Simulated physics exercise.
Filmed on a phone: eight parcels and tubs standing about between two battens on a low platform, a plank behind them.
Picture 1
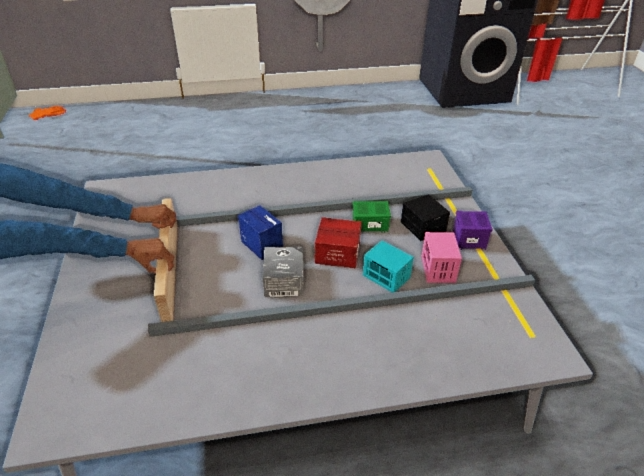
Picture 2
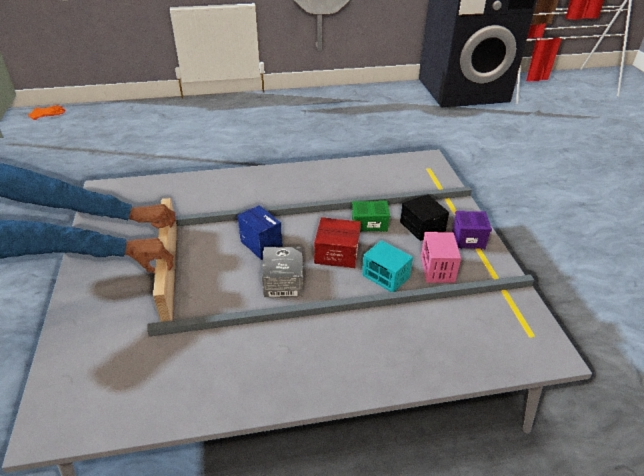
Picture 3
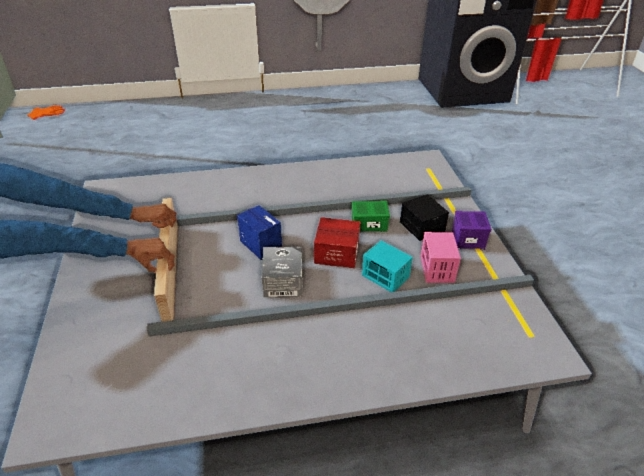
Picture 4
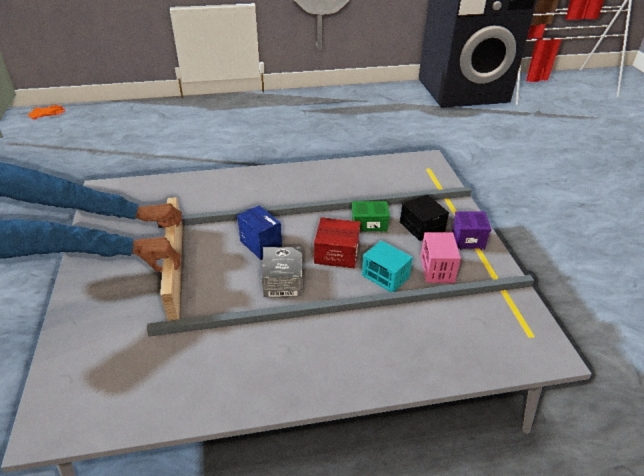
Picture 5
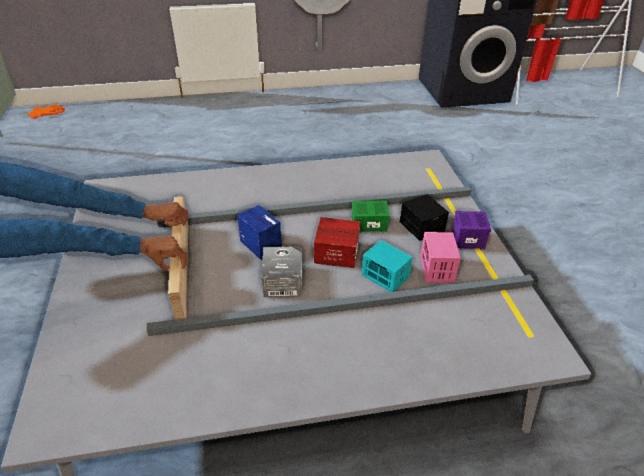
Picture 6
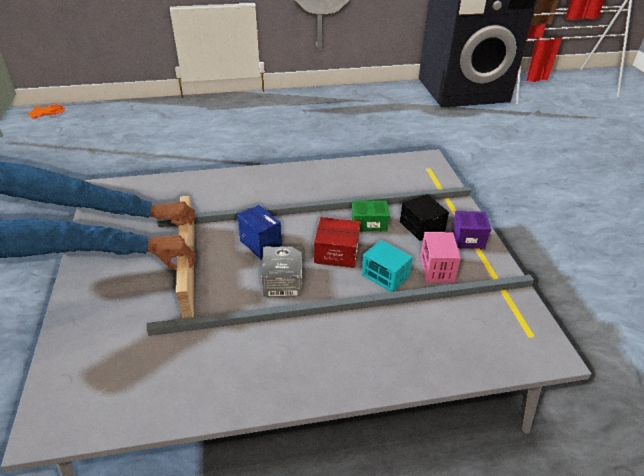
Two hands slide a wooden plank slightly right between two battens toward eight motionless colored crates.
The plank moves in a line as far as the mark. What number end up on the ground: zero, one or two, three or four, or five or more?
As it turns out, the number that fall off is five or more.
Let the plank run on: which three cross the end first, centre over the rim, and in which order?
Earliest first: The purple tote, the black crate, the pink crate.
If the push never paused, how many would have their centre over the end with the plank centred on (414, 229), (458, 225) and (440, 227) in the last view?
The counts: 1, 5 and 3.
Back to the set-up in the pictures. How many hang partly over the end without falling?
Overhanging: 2.
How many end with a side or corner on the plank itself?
2 of them.
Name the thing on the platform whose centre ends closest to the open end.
The green tote.
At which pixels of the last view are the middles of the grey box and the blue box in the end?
The grey box at (502, 246), the blue box at (482, 218).
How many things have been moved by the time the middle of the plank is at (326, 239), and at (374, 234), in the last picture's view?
By then 4, and 7.
Soon after, none off yet; purple tote at rest near (470, 230); black crate at rest near (424, 217); pink crate at rest near (440, 257).
Then, none off yet; purple tote moving near (474, 230); black crate moved about its own width near (451, 210); pink crate moved about its own width near (474, 255).
At rest, the number that fall off is five or more; fallen, red parcel, turquoise crate, pink crate, black crate and purple tote.
